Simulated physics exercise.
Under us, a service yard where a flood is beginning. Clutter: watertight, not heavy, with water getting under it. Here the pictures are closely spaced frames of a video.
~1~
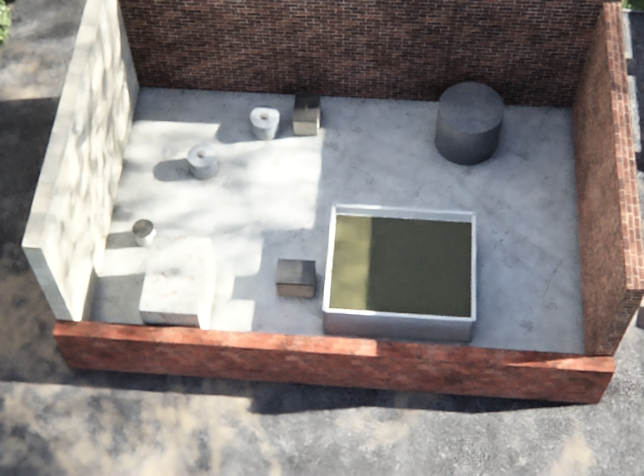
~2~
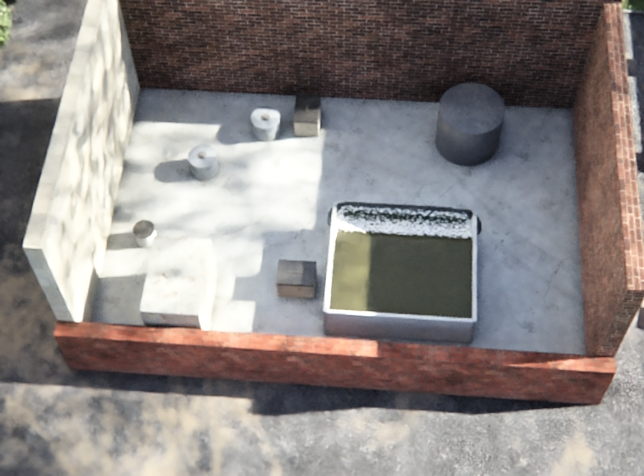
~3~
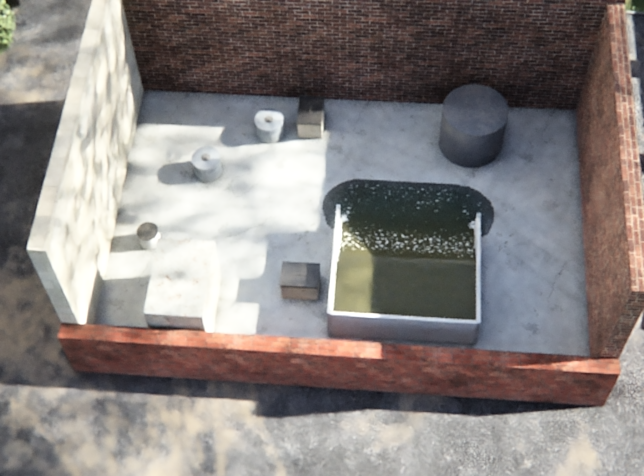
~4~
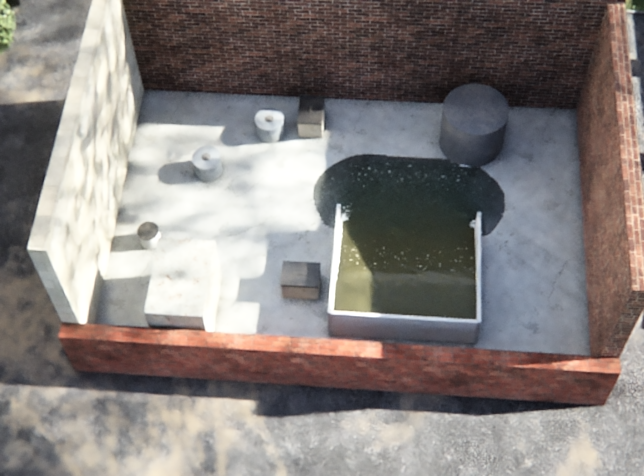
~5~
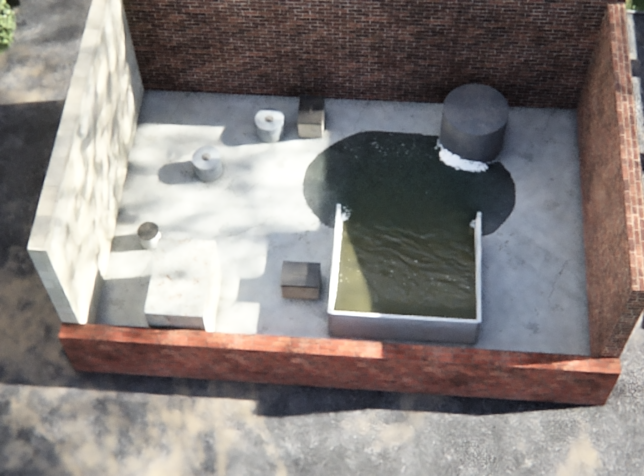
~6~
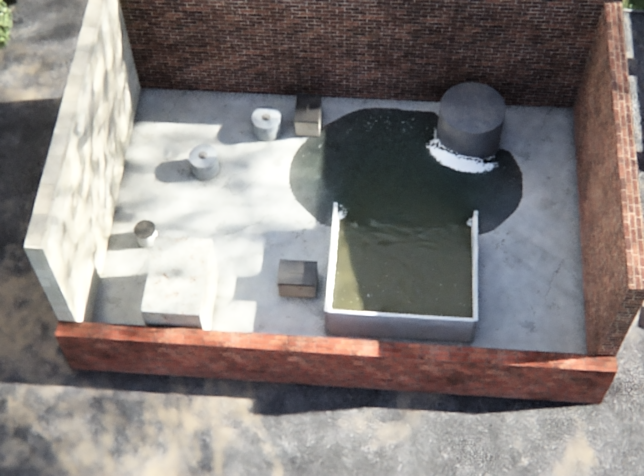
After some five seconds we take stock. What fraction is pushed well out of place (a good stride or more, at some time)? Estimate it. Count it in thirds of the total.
Out of the total, two thirds or more.
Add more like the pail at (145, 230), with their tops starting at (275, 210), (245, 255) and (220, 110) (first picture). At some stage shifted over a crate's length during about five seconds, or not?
The answers, in order, are remains nearby, remains nearby and displaced a stride.
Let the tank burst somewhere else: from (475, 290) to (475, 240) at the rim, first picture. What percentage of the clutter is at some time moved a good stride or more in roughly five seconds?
I make it 0 per cent.
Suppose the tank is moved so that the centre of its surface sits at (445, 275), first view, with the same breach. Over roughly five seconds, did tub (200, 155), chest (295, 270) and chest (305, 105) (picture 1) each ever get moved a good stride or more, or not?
Results in order: Made it that far / never that far / made it that far.
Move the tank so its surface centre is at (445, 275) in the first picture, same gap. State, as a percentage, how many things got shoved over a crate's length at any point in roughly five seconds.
It should come out close to 80 %.
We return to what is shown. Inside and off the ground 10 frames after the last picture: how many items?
1 of them.
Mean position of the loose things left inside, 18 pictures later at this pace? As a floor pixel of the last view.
Roughly at (187, 191).
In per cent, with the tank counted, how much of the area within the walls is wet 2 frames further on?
Roughly 35 in a hundred.
A moment on, 0 of 5 are well off their spots; 0 afloat.
Next, 2 of 5 are well off their spots; 1 afloat.
Later, 3 of 5 are well off their spots; 2 afloat.
In the end, 4 of 5 are well off their spots, and 4 have been at some point; 4 afloat.
